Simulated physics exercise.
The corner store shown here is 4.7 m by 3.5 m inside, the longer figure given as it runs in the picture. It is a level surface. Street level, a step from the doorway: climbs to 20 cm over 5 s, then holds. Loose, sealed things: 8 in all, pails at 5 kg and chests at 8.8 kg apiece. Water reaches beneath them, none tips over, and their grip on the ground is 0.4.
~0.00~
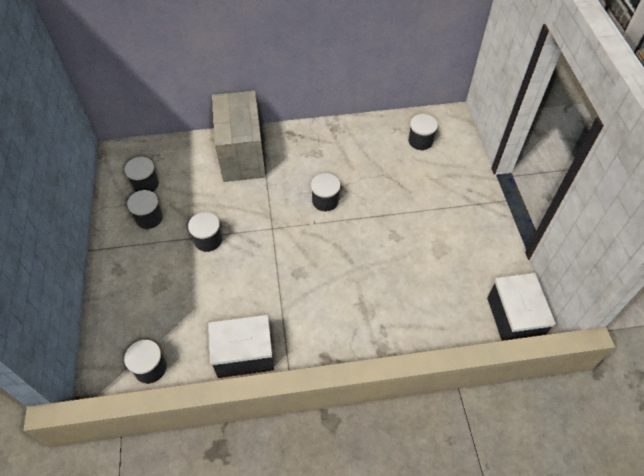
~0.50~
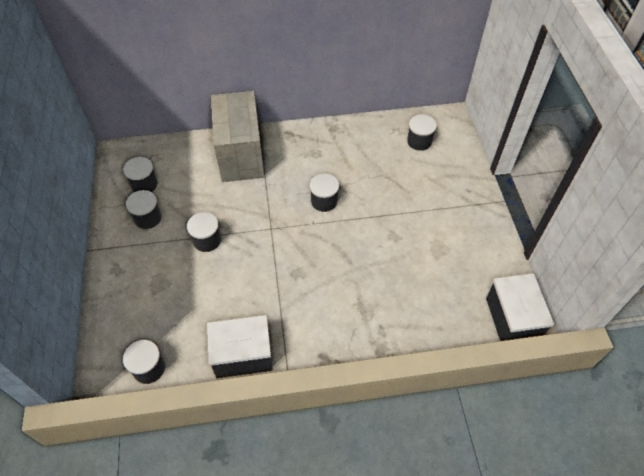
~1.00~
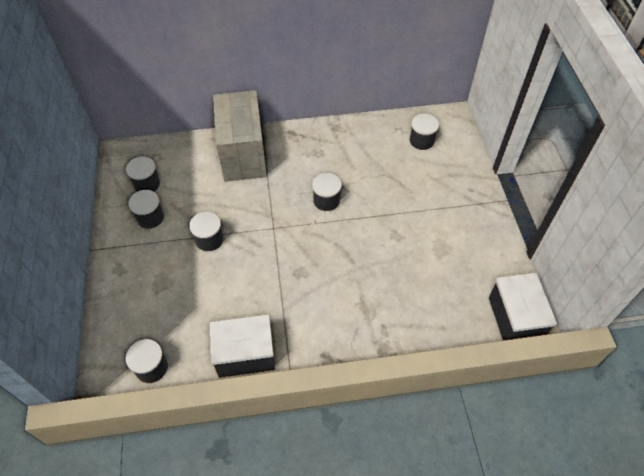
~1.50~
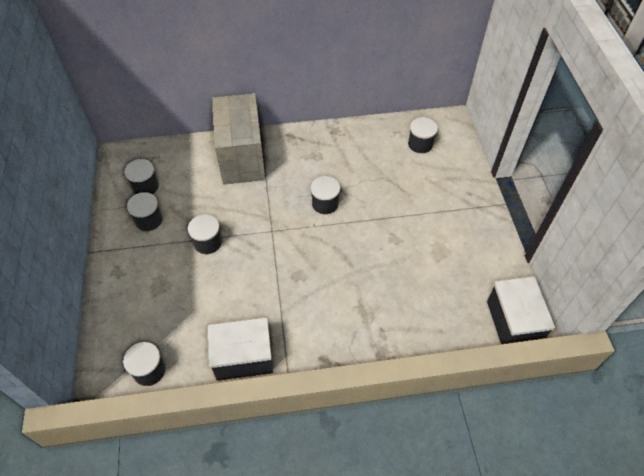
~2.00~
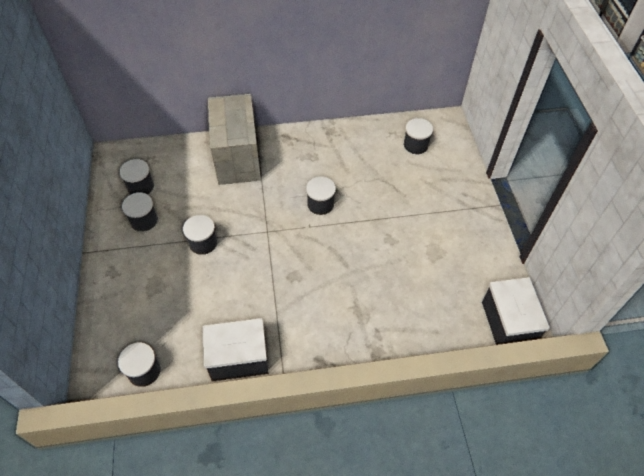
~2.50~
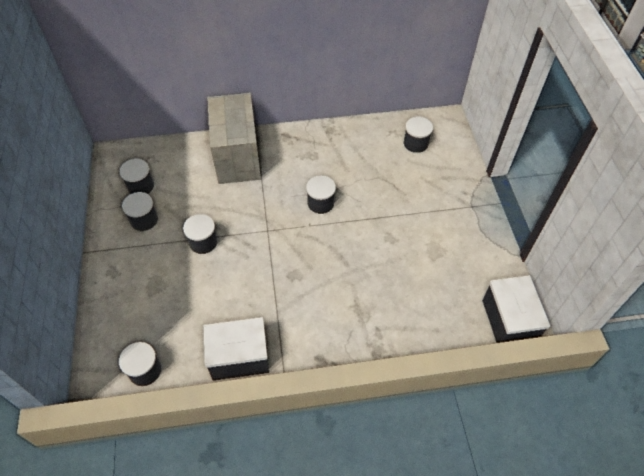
Bluish water spreading along the street outside a walled room, then just edging in through the doorway as pails and chests stay still.
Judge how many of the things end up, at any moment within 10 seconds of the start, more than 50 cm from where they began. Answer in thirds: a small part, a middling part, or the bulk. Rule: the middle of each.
The count is a middling part, between one and two thirds.
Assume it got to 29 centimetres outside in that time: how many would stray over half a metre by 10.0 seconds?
The answer would then be 6.
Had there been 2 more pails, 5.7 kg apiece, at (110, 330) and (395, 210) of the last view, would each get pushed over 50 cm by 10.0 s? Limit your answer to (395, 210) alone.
Above the mark.
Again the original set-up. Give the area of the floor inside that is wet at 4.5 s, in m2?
I'd estimate close to 5.0 m2.
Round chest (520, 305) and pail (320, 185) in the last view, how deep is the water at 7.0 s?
Around 1 cm and 5 cm.
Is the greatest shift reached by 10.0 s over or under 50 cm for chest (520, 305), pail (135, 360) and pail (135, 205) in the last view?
In turn: Below the mark, below the mark, below the mark.
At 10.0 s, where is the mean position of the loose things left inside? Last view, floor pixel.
I'd put it around (227, 252).
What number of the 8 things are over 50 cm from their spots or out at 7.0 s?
Tally at that time: 1.
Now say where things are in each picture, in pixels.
The first frame shows a pail at (142, 356) rests on the ground; a pail at (424, 124), on the bottom; water covers 0.0 m2; 0 of 8 have shifted.
The second frame shows a pail at (141, 356) rests on the ground; a pail at (423, 124) rests on the ground; water covers 0.0 m2; 0 of 8 have shifted.
The third frame shows a pail at (144, 356), on the bottom; a pail at (425, 123) rests on the ground; water covers 0.0 m2; 0 of 8 have shifted.
The fourth frame shows a pail at (141, 358) rests on the ground; a pail at (424, 127) rests on the ground; 0.0 m2 under water; 0 of 8 have shifted.
The fifth frame shows a pail at (136, 359), on the bottom; a pail at (419, 128) rests on the ground; water covers 0.0 m2; 0 of 8 have shifted.
The sixth frame shows a pail at (137, 359), on the bottom; a pail at (419, 126) rests on the ground; water covers 0.2 m2; 0 of 8 have shifted.
After 3.5 s 0 of 8 are over 50 cm from their spots; 0 afloat.
After 4.5 s 0 of 8 are over 50 cm from their spots; 0 afloat.
After 7.0 s 1 of 8 are over 50 cm from their spots; 0 afloat.
After 10.0 s 3 of 8 are over 50 cm from their spots, and 3 have been at some point; 5 afloat.
